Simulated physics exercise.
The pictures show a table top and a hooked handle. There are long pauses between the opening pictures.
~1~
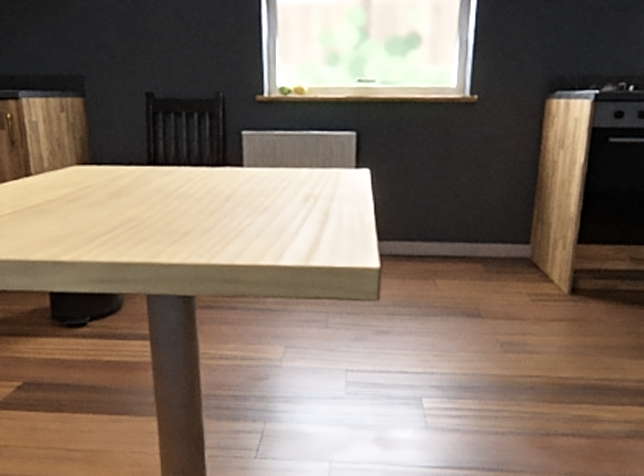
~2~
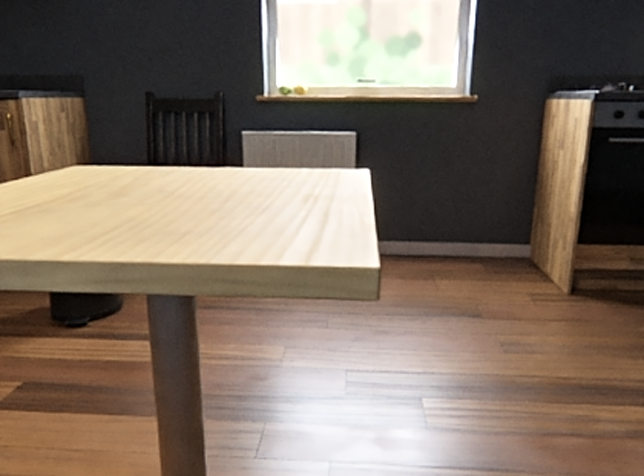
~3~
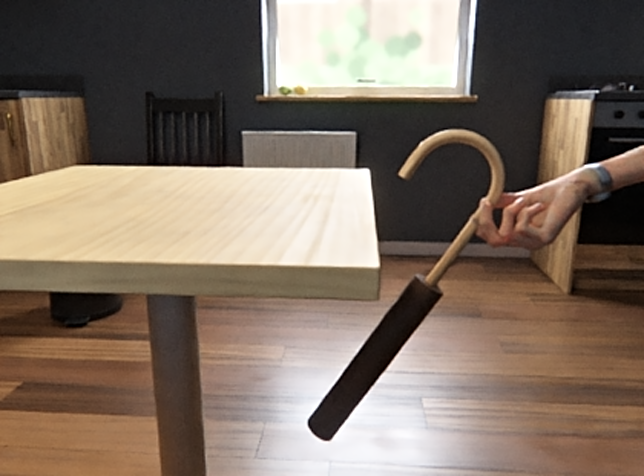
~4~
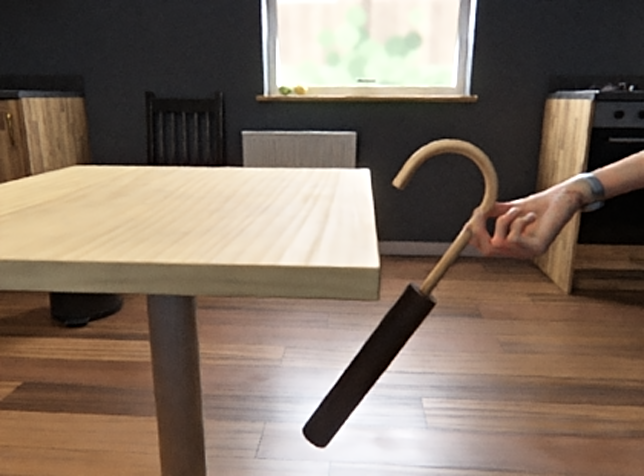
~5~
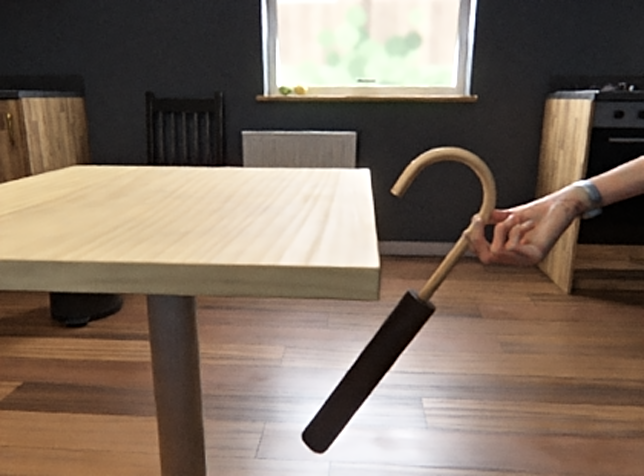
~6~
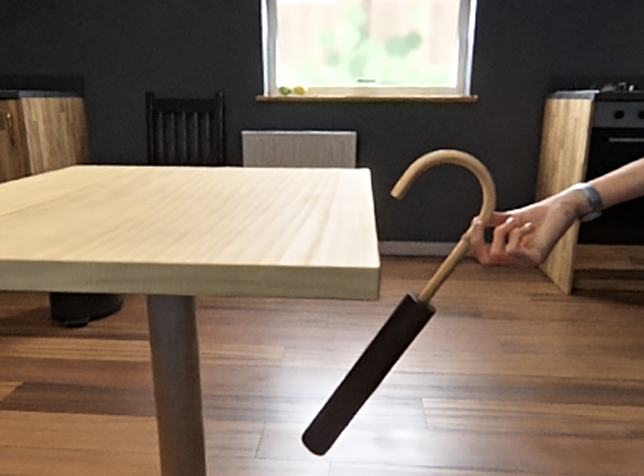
To begin with, a pale wooden table top stands in a dark-walled room with nothing on it. Then a hand at the right is holding a closed brown umbrella by its hooked wooden handle, tilted beside the table's edge. The umbrella shifts slightly left and down, then stays almost still in the hand.
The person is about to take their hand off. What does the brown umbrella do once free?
In the end the brown umbrella slips off.
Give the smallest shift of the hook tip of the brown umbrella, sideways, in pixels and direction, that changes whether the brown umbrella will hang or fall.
A shift of 24 pixels, going left.
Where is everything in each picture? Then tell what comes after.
The first frame shows table (165, 206).
The second frame shows table (165, 206).
The third frame shows still on the way; brown umbrella (381, 290); table (165, 206).
The fourth frame shows still on the way; brown umbrella (376, 298); table (165, 206).
The fifth frame shows still on the way; brown umbrella (374, 305); table (165, 206).
The sixth frame shows in place, still held; brown umbrella (374, 307); table (165, 206).
Then, 0.38 s past the last view, brown umbrella come down.
Finally, the brown umbrella drops past the edge.
